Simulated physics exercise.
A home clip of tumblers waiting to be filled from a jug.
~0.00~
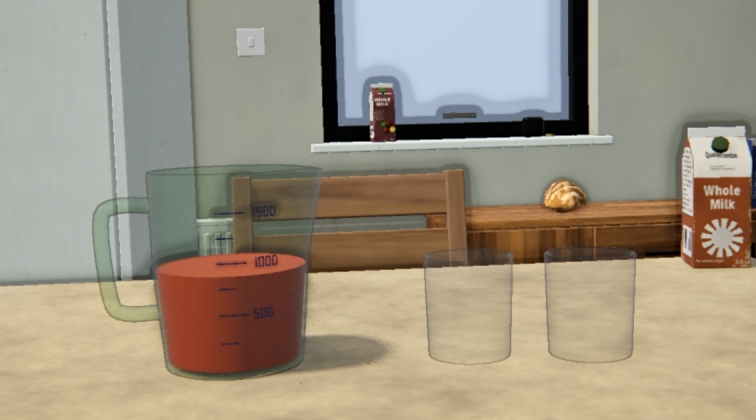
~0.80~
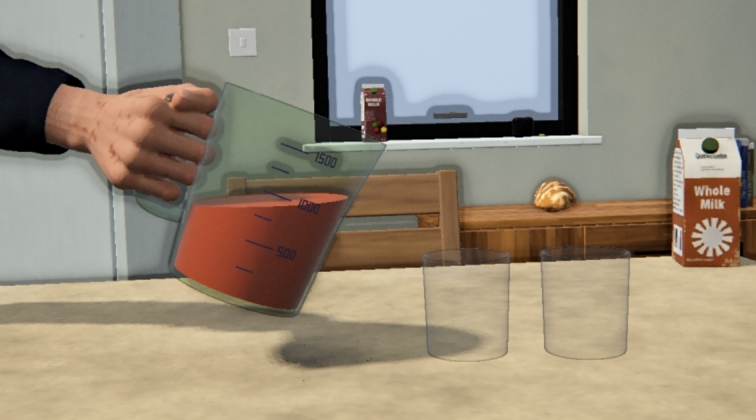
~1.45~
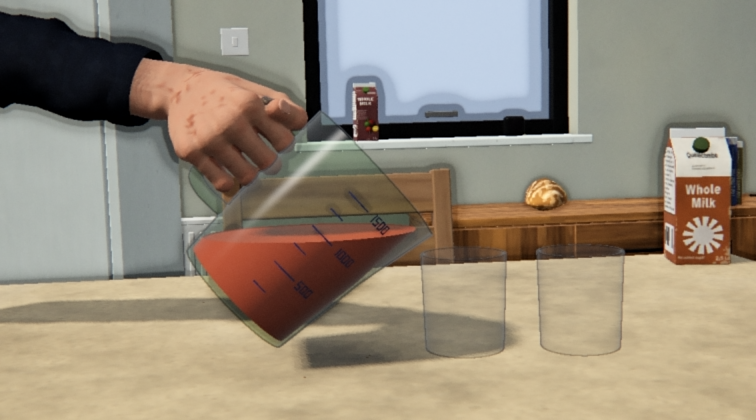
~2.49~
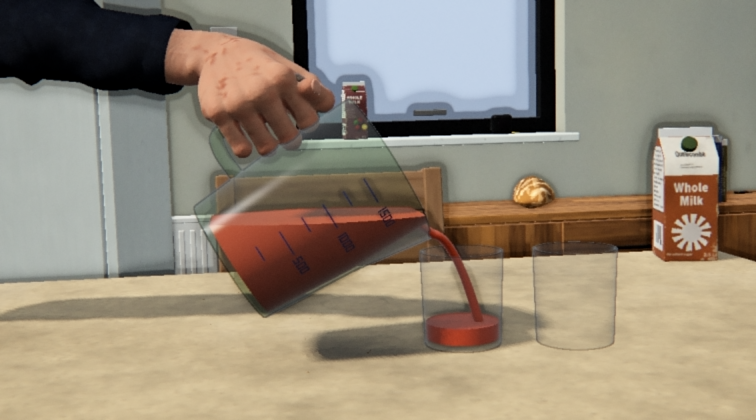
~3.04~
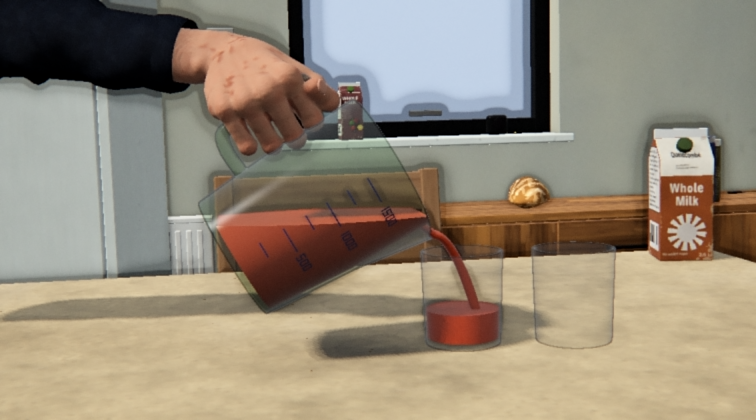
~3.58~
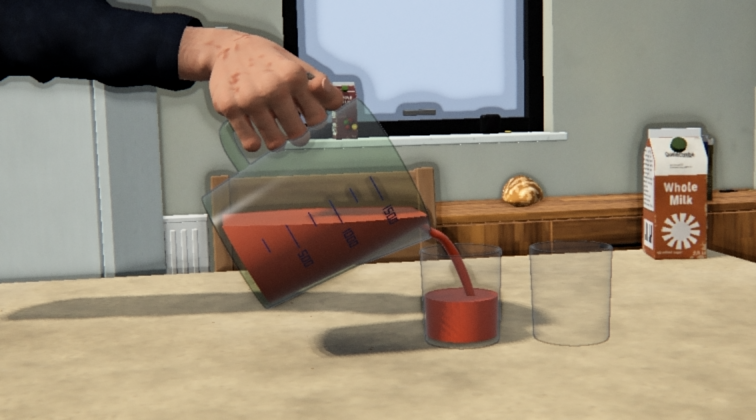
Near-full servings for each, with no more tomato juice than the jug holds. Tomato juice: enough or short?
It lasts.
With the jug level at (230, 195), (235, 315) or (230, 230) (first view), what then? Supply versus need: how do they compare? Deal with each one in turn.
One by one: Sufficient, insufficient, sufficient.
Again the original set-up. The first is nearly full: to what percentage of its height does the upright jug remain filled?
It stands at around 35 per cent of its height.
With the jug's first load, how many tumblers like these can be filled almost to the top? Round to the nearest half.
I'd put it at close to 3.0 servings.
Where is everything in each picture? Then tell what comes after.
The first frame shows at the start; jug (231, 263) about half full; two tumblers, the last at (590, 299).
In the second frame, a hand has the jug; jug (268, 197) tipped 20° with all of its load; the first is empty.
In the third frame, the jug is tipped; jug (307, 230) tipped 50° with all of its load; two tumblers, the last at (580, 295).
In the fourth frame, the stream is running; jug (312, 210) tipped 60° with nearly all of its load; the first is about a quarter full.
In the fifth frame, the stream is running; jug (315, 209) tipped 60° with nearly all of its load; two tumblers, the last at (573, 291).
In the sixth frame, the stream is running; jug (317, 205) tipped 60° with nearly all of its load; the first is about half full.
Around 4.5 s, the first is about two thirds full.
Around 10.2 s, the first is done and the jug has about two thirds of its load.
Around 15.8 s, both are full and about a third of the tomato juice is over.
